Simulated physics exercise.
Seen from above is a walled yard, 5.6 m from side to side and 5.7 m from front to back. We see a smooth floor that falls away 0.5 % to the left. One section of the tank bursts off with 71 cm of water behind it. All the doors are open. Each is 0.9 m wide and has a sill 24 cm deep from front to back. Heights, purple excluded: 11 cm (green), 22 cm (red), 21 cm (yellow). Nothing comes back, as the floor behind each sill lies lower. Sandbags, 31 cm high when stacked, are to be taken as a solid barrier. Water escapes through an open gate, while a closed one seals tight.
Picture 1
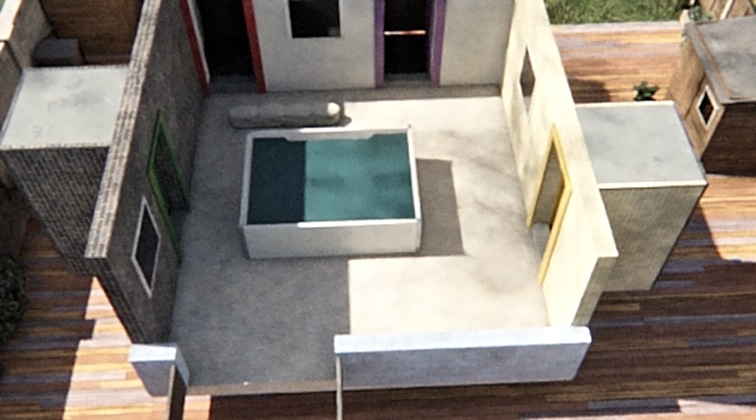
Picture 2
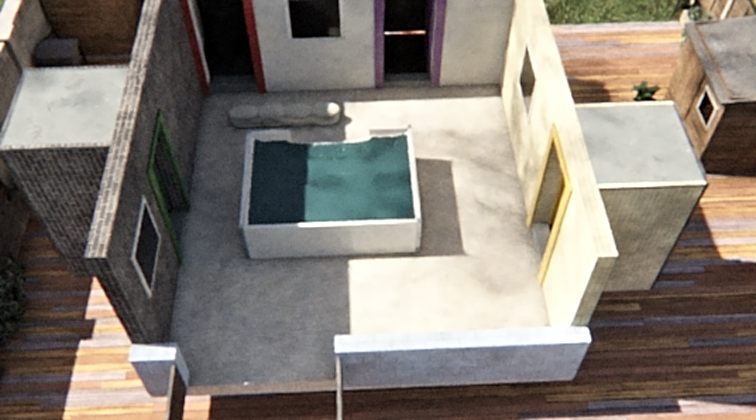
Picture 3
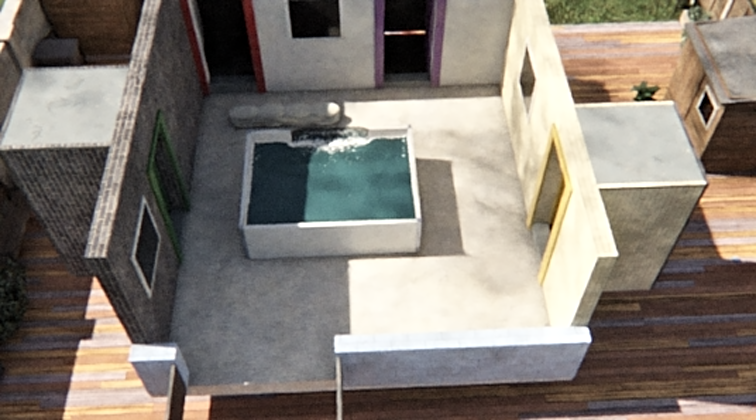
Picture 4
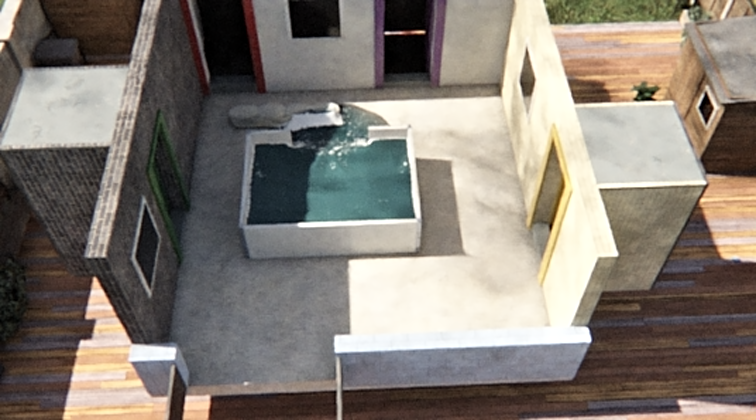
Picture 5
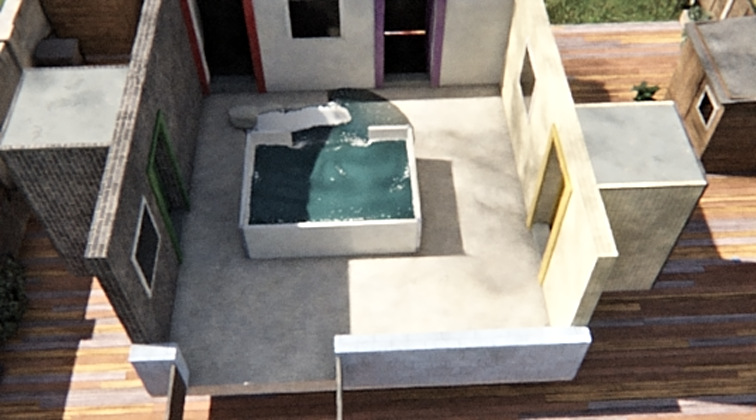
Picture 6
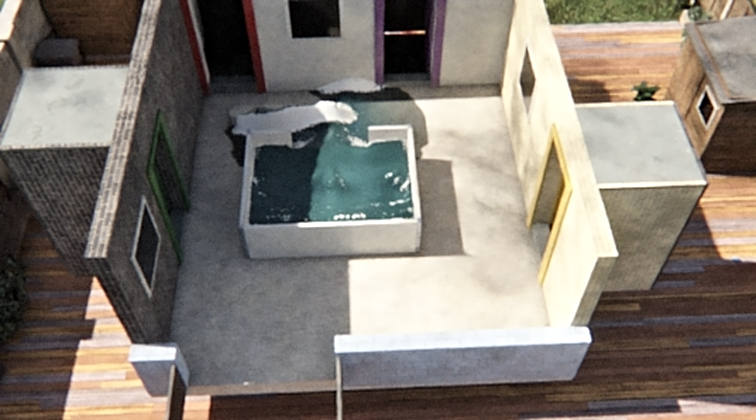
To begin with, a white tank of still, dark green water stands in a walled yard seen from above. A section of its far side gives way, and water pours through the gap, foaming around a pale, lumpy object. The water then spreads across the floor behind the tank toward the back wall.
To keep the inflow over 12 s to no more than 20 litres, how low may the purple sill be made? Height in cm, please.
No lower than about 25 cm.
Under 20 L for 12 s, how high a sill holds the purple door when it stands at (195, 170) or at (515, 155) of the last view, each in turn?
About 23 cm for the first and 11.0 cm for the second.
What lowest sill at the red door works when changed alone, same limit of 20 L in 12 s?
I'd raise red to close to 21 cm.
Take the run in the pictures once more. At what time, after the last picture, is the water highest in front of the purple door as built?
Some 1.0 s, more or less.
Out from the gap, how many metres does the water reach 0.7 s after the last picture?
3.4 m.
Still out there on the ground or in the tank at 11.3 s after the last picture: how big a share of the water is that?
Remaining share: Around 72 %.
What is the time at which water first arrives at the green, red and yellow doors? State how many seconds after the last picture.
Green: 0.9 s; red: 0.6 s; yellow: 2.4 s.
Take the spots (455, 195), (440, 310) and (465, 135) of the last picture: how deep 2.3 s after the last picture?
About 2, 0 and 4 cm respectively.
Then, 0.7 s after the last picture water covers 25 % of the floor, deepest (55 cm) near (319, 128); 27 cm at the purple door, 14 litres in over its 12 cm sill.
Then, 2.3 s after the last picture water covers 60 % of the floor, deepest (34 cm) near (492, 94); 20 cm at the purple door, 108 litres in over its 12 cm sill.
Then, 11.3 s after the last picture water covers 95 % of the floor, deepest (13 cm) near (167, 360); 9 cm at the purple door, 150 litres in over its 12 cm sill.
At the purple door as built, the water peaked near 27 cm, 0.9 s after the last picture.
With a sill of 20.5 cm, 42 litres would have come in within the 12 s; with 27.5 cm, 10 litres. So under 20 litres takes about 25 cm.
